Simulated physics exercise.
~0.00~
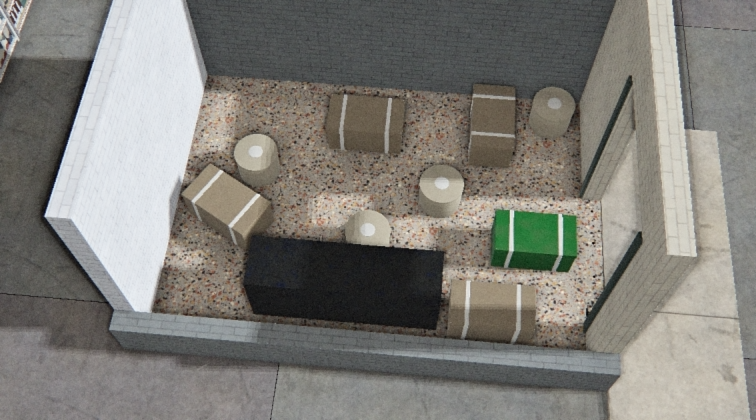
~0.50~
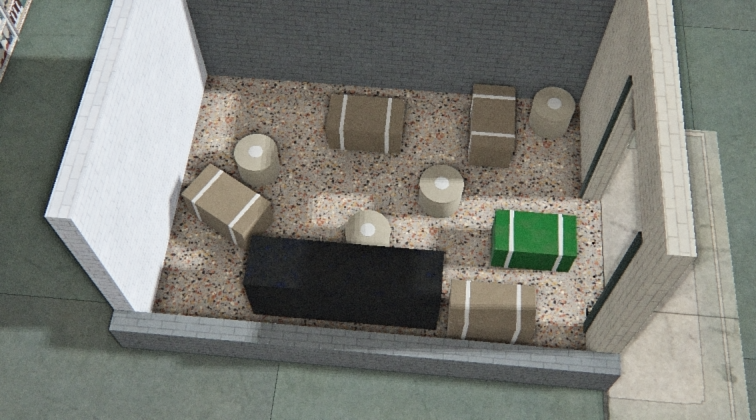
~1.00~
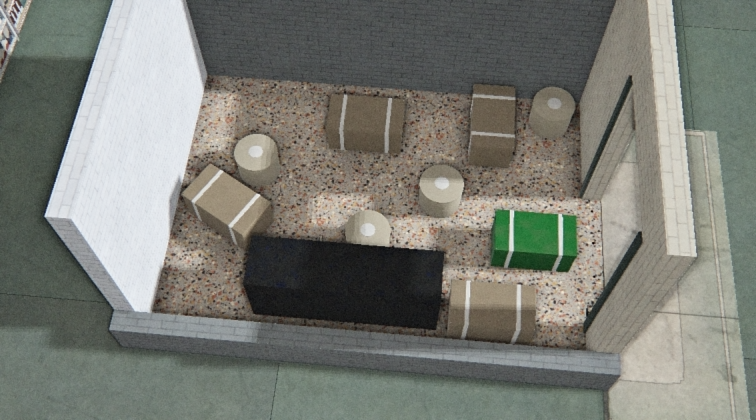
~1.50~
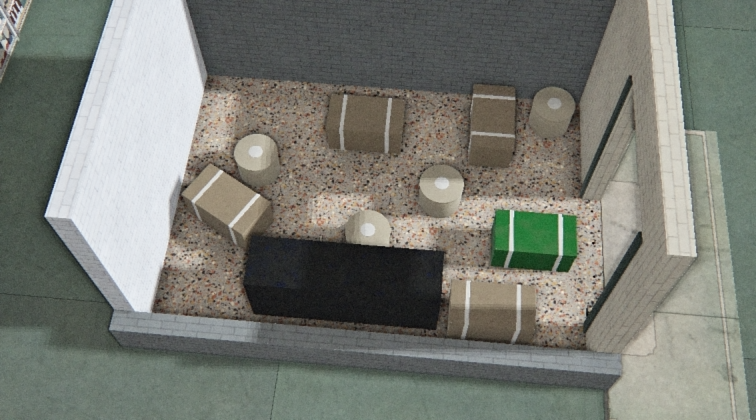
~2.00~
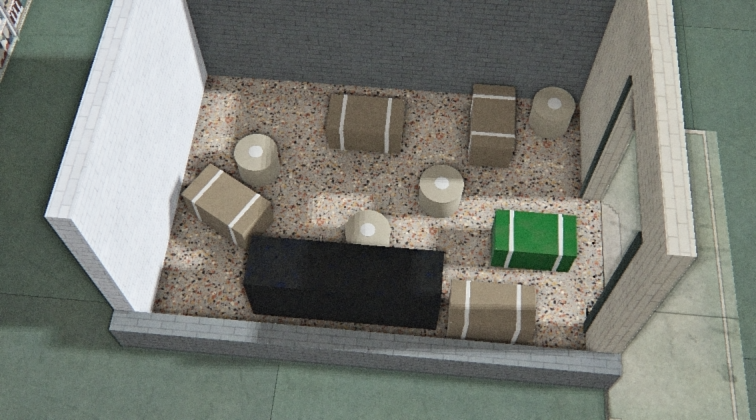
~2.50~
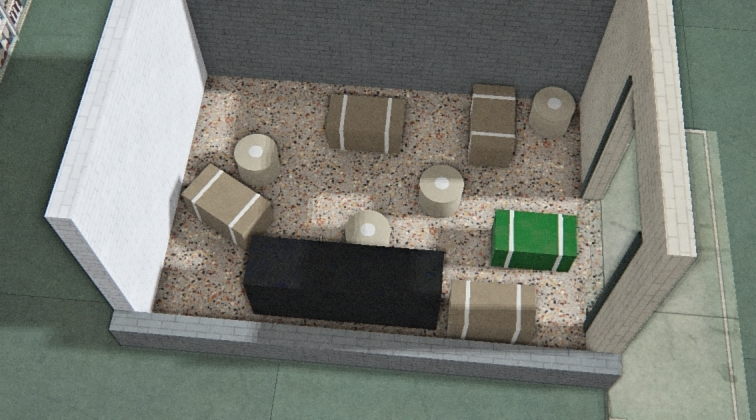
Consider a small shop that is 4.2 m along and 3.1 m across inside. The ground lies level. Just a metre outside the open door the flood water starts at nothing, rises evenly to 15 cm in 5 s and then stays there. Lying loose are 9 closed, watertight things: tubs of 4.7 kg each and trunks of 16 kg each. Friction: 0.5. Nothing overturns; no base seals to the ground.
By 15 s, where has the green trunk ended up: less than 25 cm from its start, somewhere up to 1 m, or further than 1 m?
It has ended up further than 1 m from its start.
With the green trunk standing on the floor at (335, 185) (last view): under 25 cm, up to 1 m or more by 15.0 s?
It ends far away.
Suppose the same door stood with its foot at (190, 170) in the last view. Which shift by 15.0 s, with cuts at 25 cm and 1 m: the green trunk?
With that change, the green trunk edges a short distance.
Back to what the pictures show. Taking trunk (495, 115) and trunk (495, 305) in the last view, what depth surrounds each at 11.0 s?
Around 5 cm and 8 cm.
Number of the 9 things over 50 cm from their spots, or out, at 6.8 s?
The number comes to 2.
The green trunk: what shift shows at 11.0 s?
Roughly 300 cm by then.
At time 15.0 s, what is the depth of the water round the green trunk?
Depth: About 12 cm.
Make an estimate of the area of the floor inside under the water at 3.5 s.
About 1.0 m2 is covered.
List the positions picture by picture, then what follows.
The first frame shows the green trunk at (536, 232), on the bottom; 0.0 m2 under water; 0 of 9 have shifted.
The second frame shows the green trunk at (536, 232) rests on the ground; 0.0 m2 under water; 0 of 9 have shifted.
The third frame shows the green trunk at (536, 232), on the bottom; water covers 0.0 m2; 0 of 9 have shifted.
The fourth frame shows the green trunk at (536, 232) rests on the ground; 0.0 m2 under water; 0 of 9 have shifted.
The fifth frame shows the green trunk at (536, 232) rests on the ground; water covers 0.0 m2; 0 of 9 have shifted.
The sixth frame shows the green trunk at (536, 232) rests on the ground; water covers 0.0 m2; 0 of 9 have shifted.
After 3.5 s the green trunk is near (535, 232), 0.0 m from its start, aground; 0 afloat.
After 6.8 s the green trunk is near (414, 207), 1.2 m from its start, afloat; 2 afloat.
After 11.0 s the green trunk is near (270, 115), 3.0 m from its start, afloat; 9 afloat.
After 15.0 s the green trunk is near (275, 143), 2.8 m from its start, afloat; 9 afloat.
